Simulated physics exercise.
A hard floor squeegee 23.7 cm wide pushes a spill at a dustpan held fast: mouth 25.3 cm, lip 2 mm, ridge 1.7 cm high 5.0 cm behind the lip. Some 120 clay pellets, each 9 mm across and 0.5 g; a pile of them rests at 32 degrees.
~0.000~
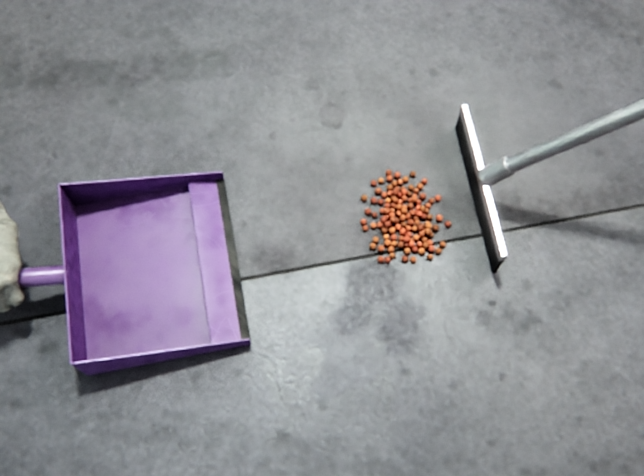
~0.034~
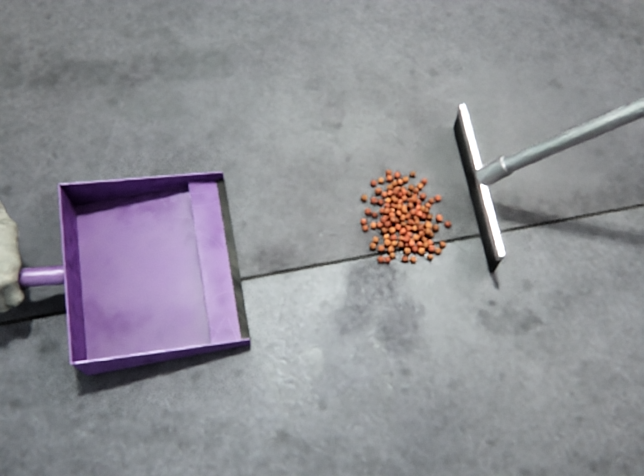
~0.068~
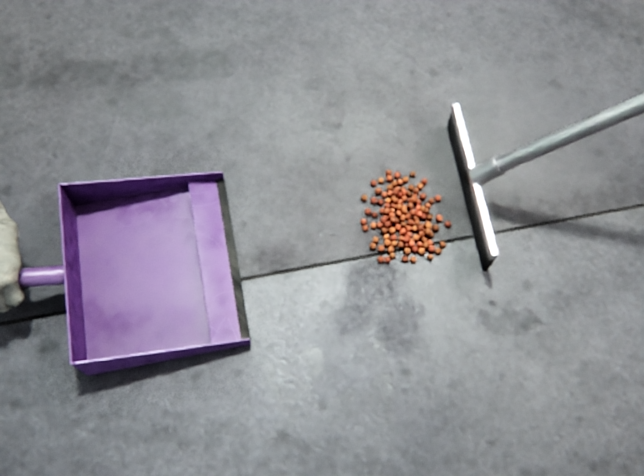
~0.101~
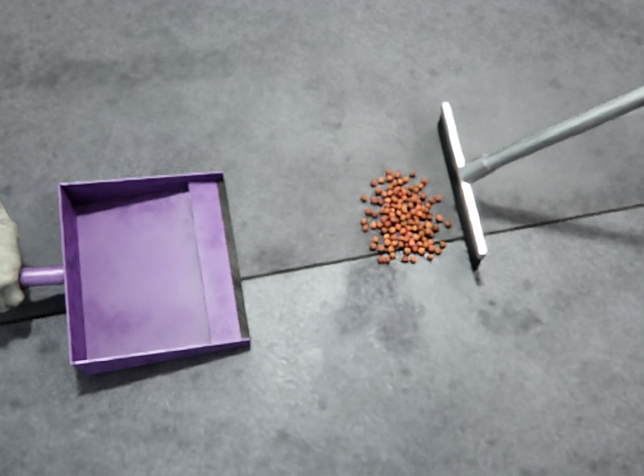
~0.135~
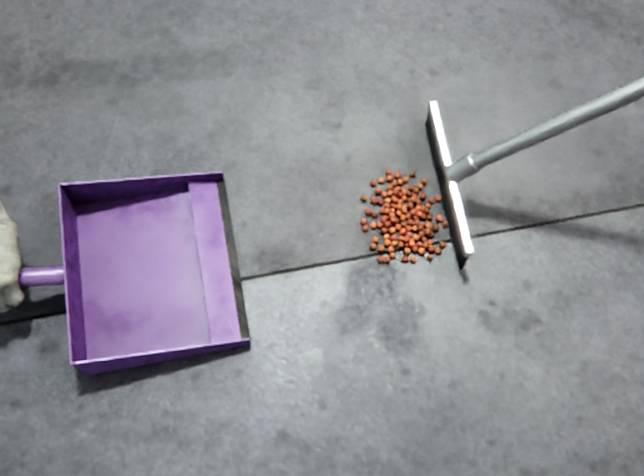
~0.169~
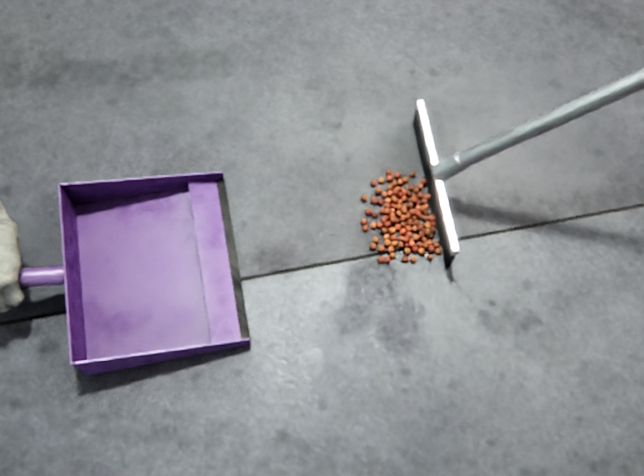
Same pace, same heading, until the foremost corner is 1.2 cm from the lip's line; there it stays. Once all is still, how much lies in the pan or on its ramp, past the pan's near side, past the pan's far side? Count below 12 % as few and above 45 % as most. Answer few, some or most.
Pan some, near side few, far side some.
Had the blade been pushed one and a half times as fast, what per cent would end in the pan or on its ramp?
It would be near 30 per cent.
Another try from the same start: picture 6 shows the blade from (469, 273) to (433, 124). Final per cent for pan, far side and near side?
Pan 45, far 0, near 0.
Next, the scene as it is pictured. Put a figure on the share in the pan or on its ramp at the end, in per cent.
Some 30 per cent.
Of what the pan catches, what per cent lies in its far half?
About 100 per cent.
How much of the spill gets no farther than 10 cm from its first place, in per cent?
About 5 per cent.
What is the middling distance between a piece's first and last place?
Some 28 cm.
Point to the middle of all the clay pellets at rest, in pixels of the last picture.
At about (227, 209).
After 0.43 s, middle of the blade 16 cm from the lip; 0 % over the lip, far side 5 %, near side 0 %.
After 0.61 s, middle of the blade 7 cm from the lip; 0 % over the lip, far side 15 %, near side 0 %.
After 0.91 s, middle of the blade 2 cm from the lip; 30 % over the lip, far side 20 %, near side 0 %.
At rest (1.4 s), pan 30 %, near side 0 %, far side 20 %, in front of the lip or behind the blade 50 %.
